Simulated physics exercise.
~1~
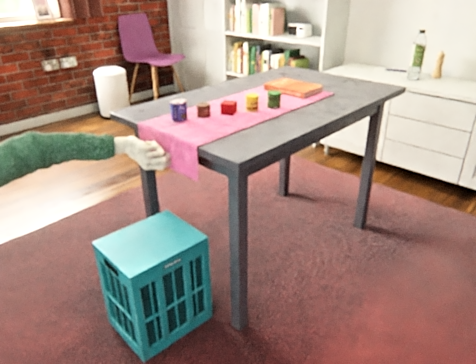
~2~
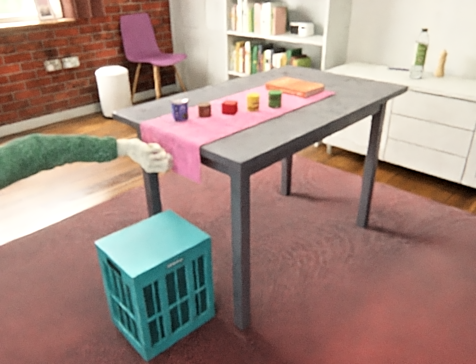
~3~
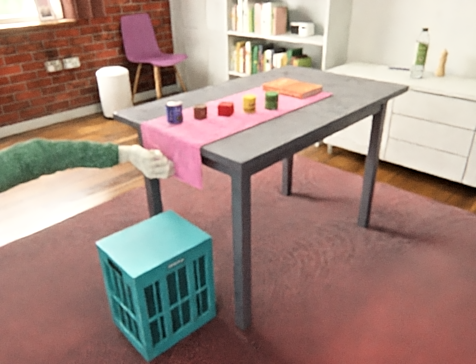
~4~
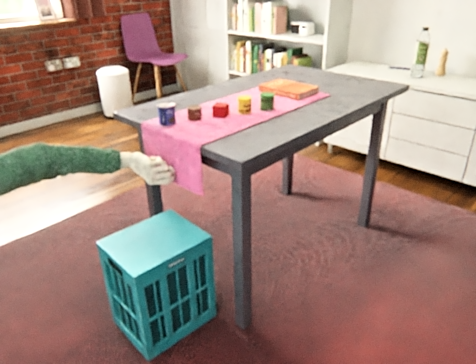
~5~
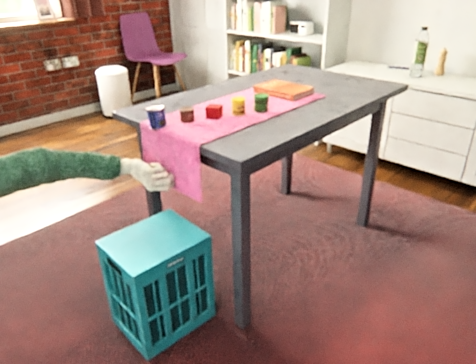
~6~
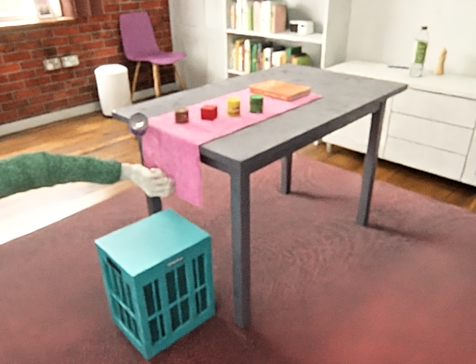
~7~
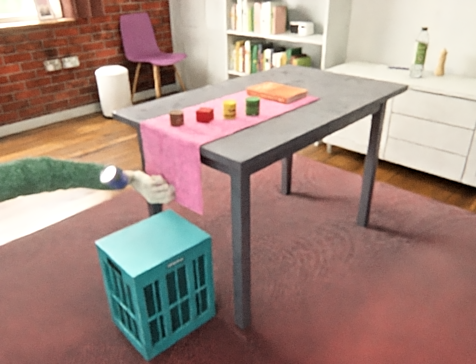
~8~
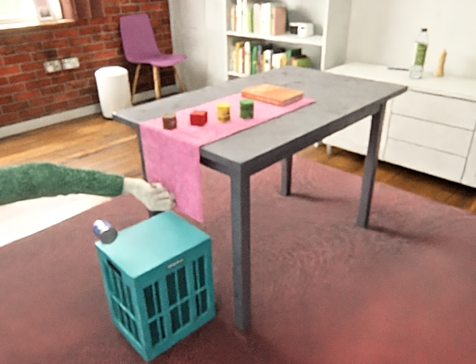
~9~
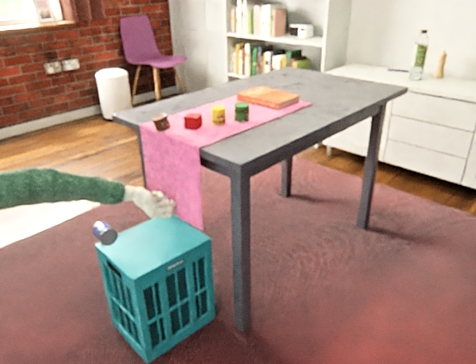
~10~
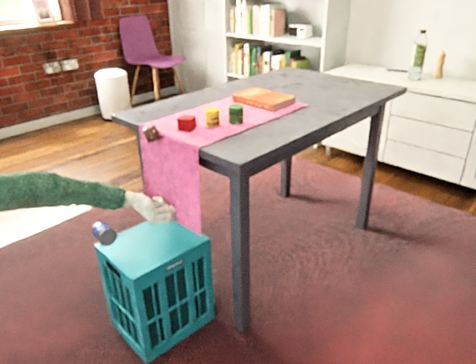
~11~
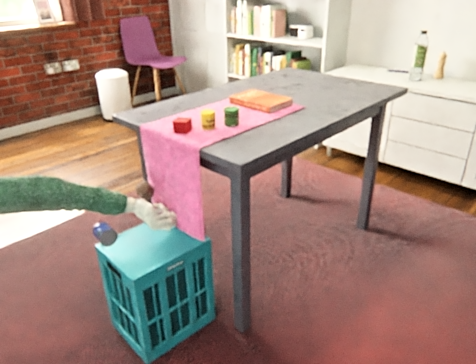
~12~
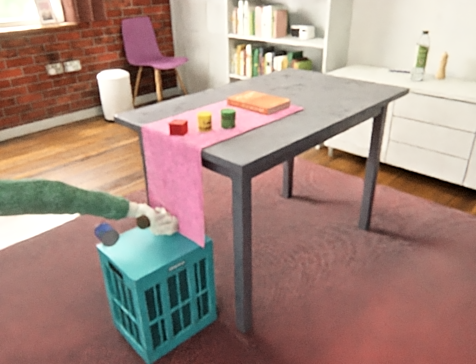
In a bright room with a brick wall and a dark red rug, a slightly swaying camera looks down on a grey table. A pink cloth hangs over its near left end, carrying a blue can, a brown pot, a red cube, a yellow pot and a green pot, with a turquoise crate below. A green-sleeved arm slowly pulls the cloth down, and everything on it slides left. The blue can tips off the edge and drops beside the crate. The brown pot follows, as the hem reaches the crate, leaving the red, yellow and green items on the table.
